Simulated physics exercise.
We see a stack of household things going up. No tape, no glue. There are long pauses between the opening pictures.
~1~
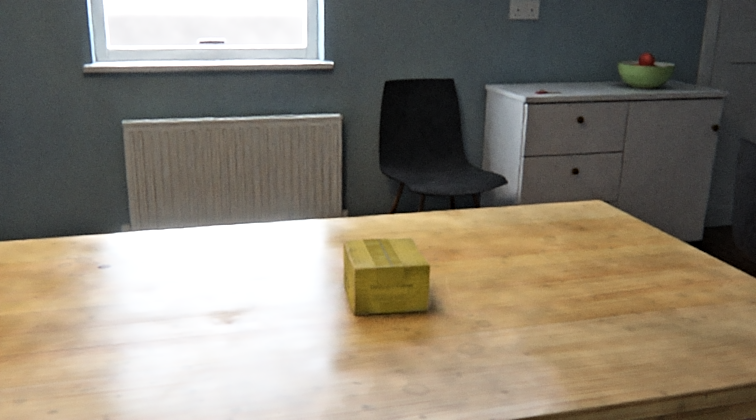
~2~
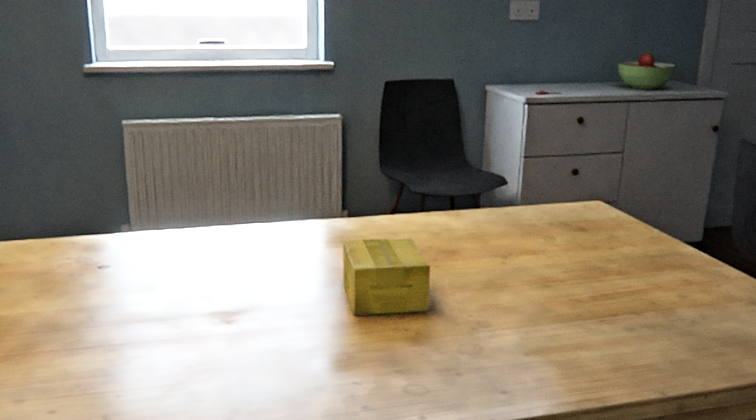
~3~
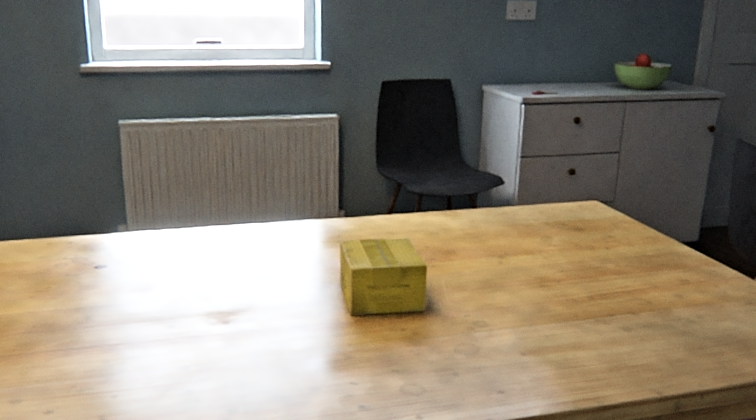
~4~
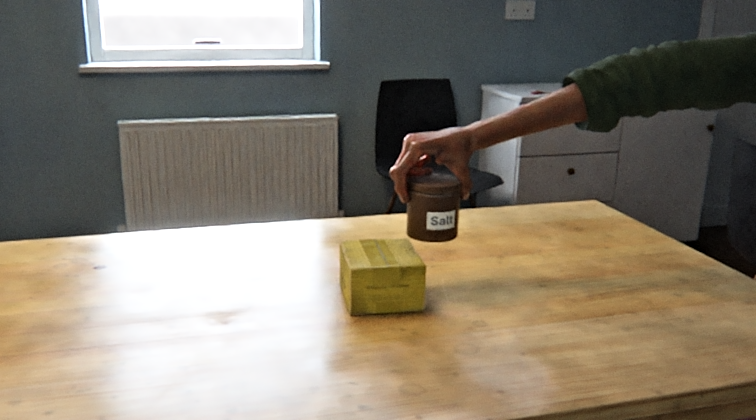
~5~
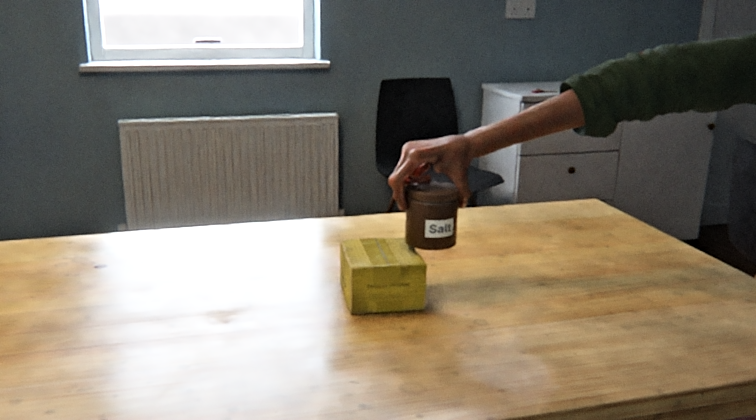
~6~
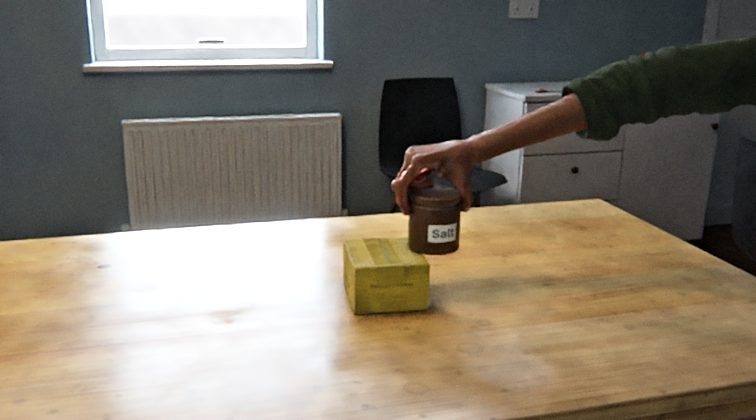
On a wooden table in a blue-walled room, a yellow box sat alone until a hand in a green sleeve held a brown salt jar just behind it and lowered the jar slightly.
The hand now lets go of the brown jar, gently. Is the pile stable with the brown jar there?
In the end the pile comes apart.
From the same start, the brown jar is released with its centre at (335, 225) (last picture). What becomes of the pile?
Then it loses its balance.
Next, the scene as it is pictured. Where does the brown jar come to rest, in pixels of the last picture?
Near (488, 265).
Then, 0.30 s on from there, brown jar now fallen.
Then, 0.40 s on from there, things are still on the move.
In the end, fallen, brown jar; yellow box unmoved. At the end, from the last picture's camera, brown jar near (488, 265). The pile gives way.
